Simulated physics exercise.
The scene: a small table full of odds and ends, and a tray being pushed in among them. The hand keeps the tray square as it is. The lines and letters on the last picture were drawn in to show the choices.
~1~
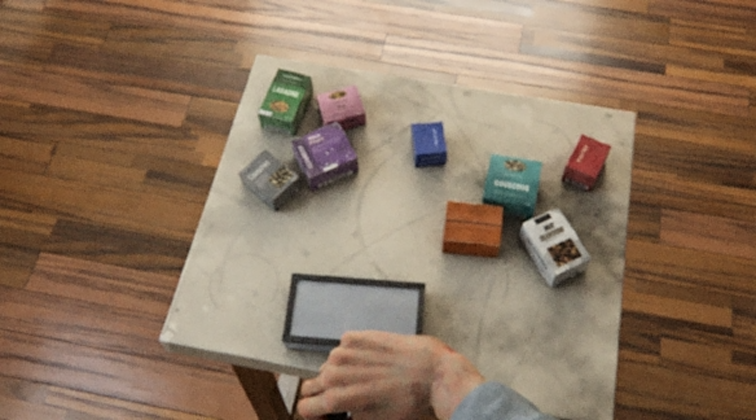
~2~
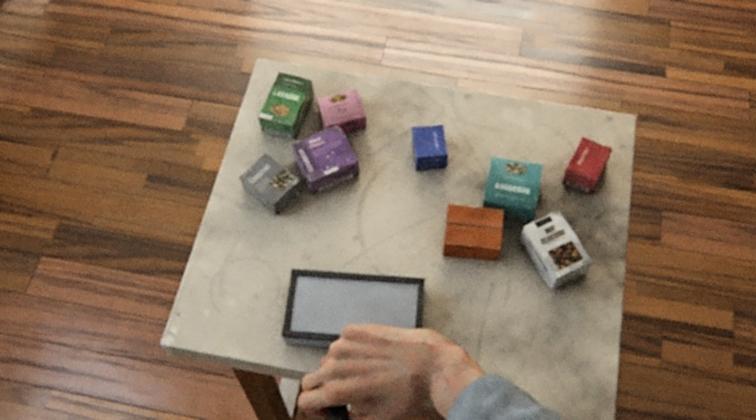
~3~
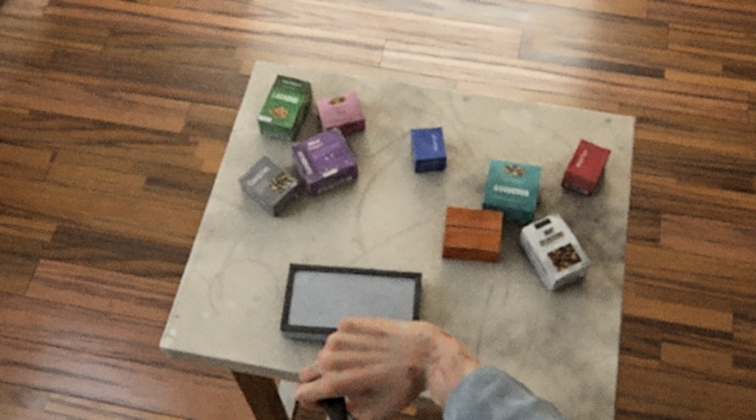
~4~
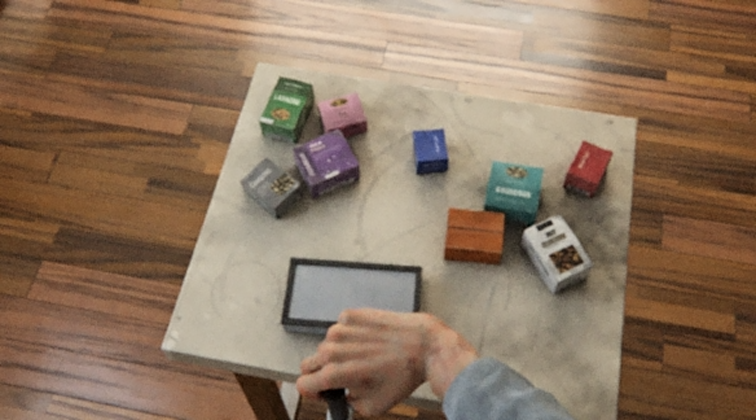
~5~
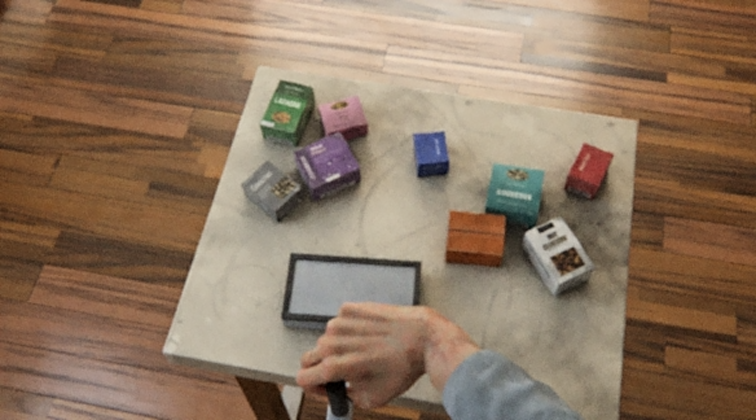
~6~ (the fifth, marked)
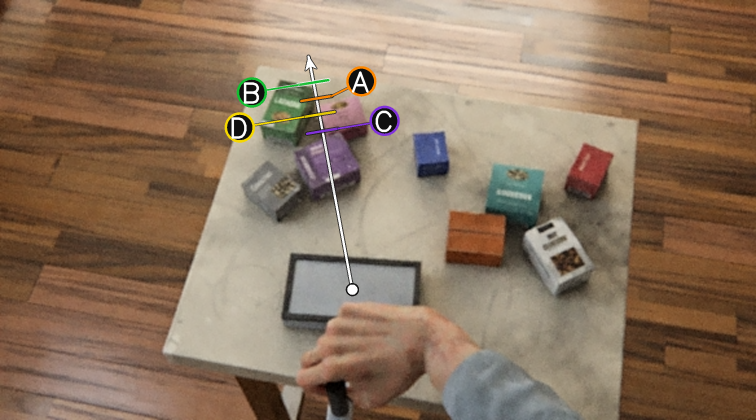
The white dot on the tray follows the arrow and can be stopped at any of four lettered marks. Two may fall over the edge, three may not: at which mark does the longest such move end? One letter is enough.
As far as mark D.
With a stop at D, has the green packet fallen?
No.
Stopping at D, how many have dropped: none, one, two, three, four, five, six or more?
One.
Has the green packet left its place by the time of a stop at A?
By then, yes.
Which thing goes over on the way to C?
The pink packet goes over.
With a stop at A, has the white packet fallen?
By then, no.
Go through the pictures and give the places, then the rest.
In the first picture, grey packet (270, 180); blue packet (429, 144); green packet (286, 102).
In the second picture, tray (354, 307); pink packet (342, 113).
In the third picture, tray (352, 301); turquoise packet (511, 192).
In the fourth picture, tray (353, 295); red box (588, 170).
In the fifth picture, tray (352, 290); grey packet (273, 191); blue packet (431, 154); green packet (288, 113).
On the marked copy, A at (316, 99); B at (313, 83); C at (322, 131); D at (319, 115); the arrow from (352, 290) to (308, 57); the white dot at (352, 290).
With D. Early on, tray (340, 227); grey packet (264, 180); red box (589, 172).
Further on, tray (329, 165); pink packet (344, 85); grey packet (243, 165).
At the end, tray (320, 121); pink packet over the edge; green packet (285, 68); one fallen.
As for the rest, A drops three; B drops three; C is within the limit but short.
